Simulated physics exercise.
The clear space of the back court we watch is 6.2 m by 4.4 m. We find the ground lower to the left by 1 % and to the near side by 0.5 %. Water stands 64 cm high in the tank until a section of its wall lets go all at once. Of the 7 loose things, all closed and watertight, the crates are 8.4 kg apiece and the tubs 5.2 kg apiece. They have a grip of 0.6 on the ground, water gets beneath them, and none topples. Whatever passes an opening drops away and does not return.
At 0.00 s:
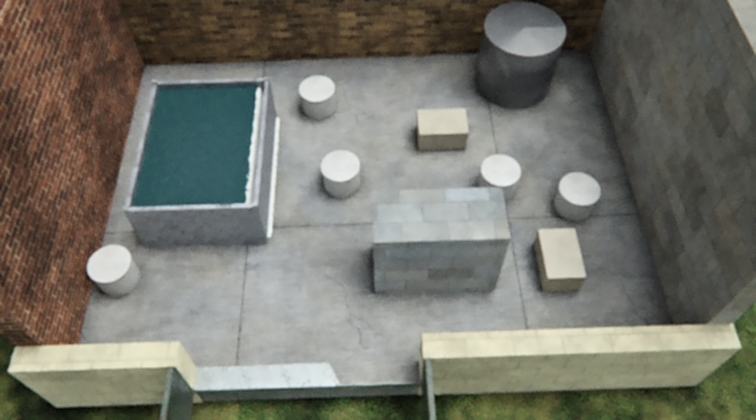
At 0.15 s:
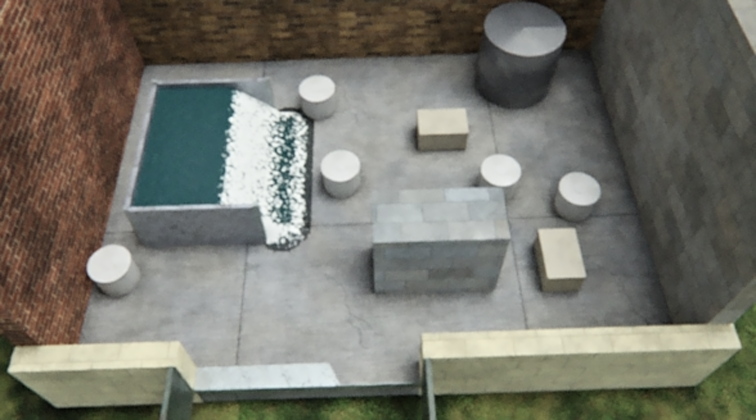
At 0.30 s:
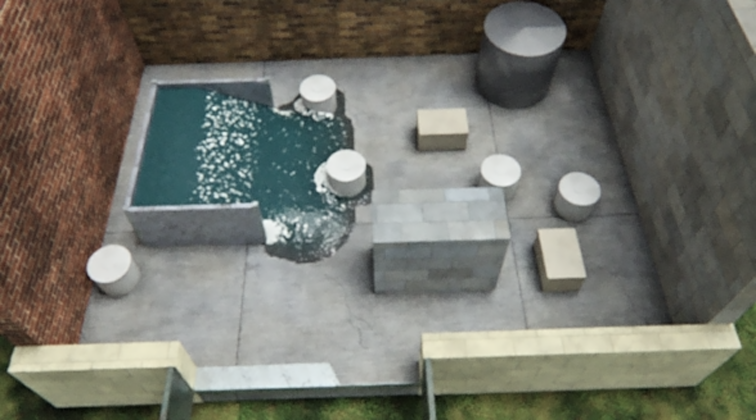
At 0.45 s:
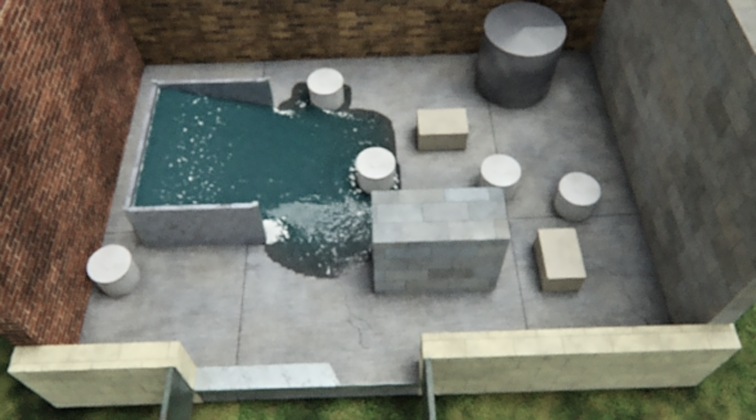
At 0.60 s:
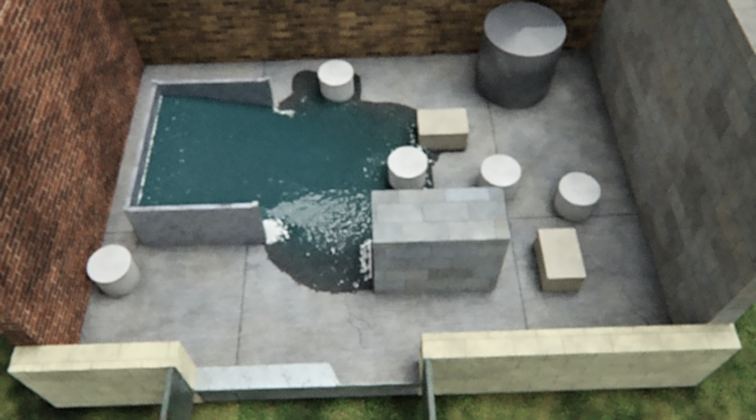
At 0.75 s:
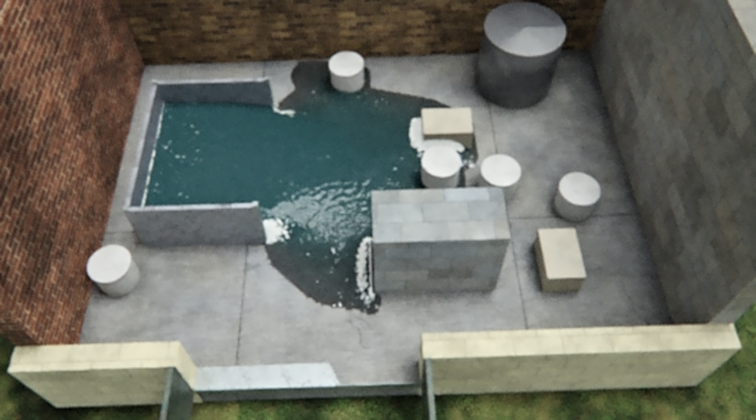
Dark green water pouring from an opened tank across a walled paved court, pushing two pale tubs along the ground.
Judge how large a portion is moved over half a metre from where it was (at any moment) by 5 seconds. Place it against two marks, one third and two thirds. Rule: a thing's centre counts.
At or past two thirds.
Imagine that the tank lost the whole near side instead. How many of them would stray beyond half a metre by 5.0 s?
1.
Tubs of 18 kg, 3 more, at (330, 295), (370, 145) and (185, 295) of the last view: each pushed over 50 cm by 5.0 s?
One after another they come out inside the limit, above it, inside the limit.
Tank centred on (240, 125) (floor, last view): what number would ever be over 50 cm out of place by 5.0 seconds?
The answer would then be 6.
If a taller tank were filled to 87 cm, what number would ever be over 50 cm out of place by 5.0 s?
It would come to 6 of them.
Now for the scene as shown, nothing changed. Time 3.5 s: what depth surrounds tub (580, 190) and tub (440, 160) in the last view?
7 and 13 cm.
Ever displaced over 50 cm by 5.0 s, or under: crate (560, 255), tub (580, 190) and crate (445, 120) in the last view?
Well, in turn that's topping it, topping it, topping it.
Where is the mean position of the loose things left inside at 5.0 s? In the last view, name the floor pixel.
Close to (451, 212).
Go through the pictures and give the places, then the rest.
The first picture shows a tub at (341, 165) rests on the ground; a tub at (317, 88) rests on the ground; water covers 2.4 m2; 0 of 7 have shifted.
The second picture shows a tub at (341, 165), on the bottom; a tub at (317, 88), on the bottom; water covers 3.4 m2; 0 of 7 have shifted.
The third picture shows a tub at (346, 165), on the bottom, 7 cm from its start; a tub at (318, 88), on the bottom; water covers 4.5 m2; 1 of 7 have shifted.
The fourth picture shows a tub at (376, 163) rests on the ground, 41 cm from its start; a tub at (325, 81), on the bottom, 15 cm from its start; water covers 5.9 m2; 2 of 7 have shifted.
The fifth picture shows a tub at (408, 162) rests on the ground, 78 cm from its start; a tub at (336, 72) rests on the ground, 35 cm from its start; water covers 7.3 m2; 2 of 7 have shifted.
The sixth picture shows a tub at (441, 161), on the bottom, 117 cm from its start; a tub at (347, 63) rests on the ground, 57 cm from its start; water covers 8.9 m2; 3 of 7 have shifted.
After 1.1 s 3 of 7 are over 50 cm from their spots; 1 afloat.
After 2.2 s 5 of 7 are over 50 cm from their spots; 5 afloat.
After 3.5 s 6 of 7 are over 50 cm from their spots; 5 afloat.
After 5.0 s 6 of 7 are over 50 cm from their spots, and 6 have been at some point; 6 afloat.
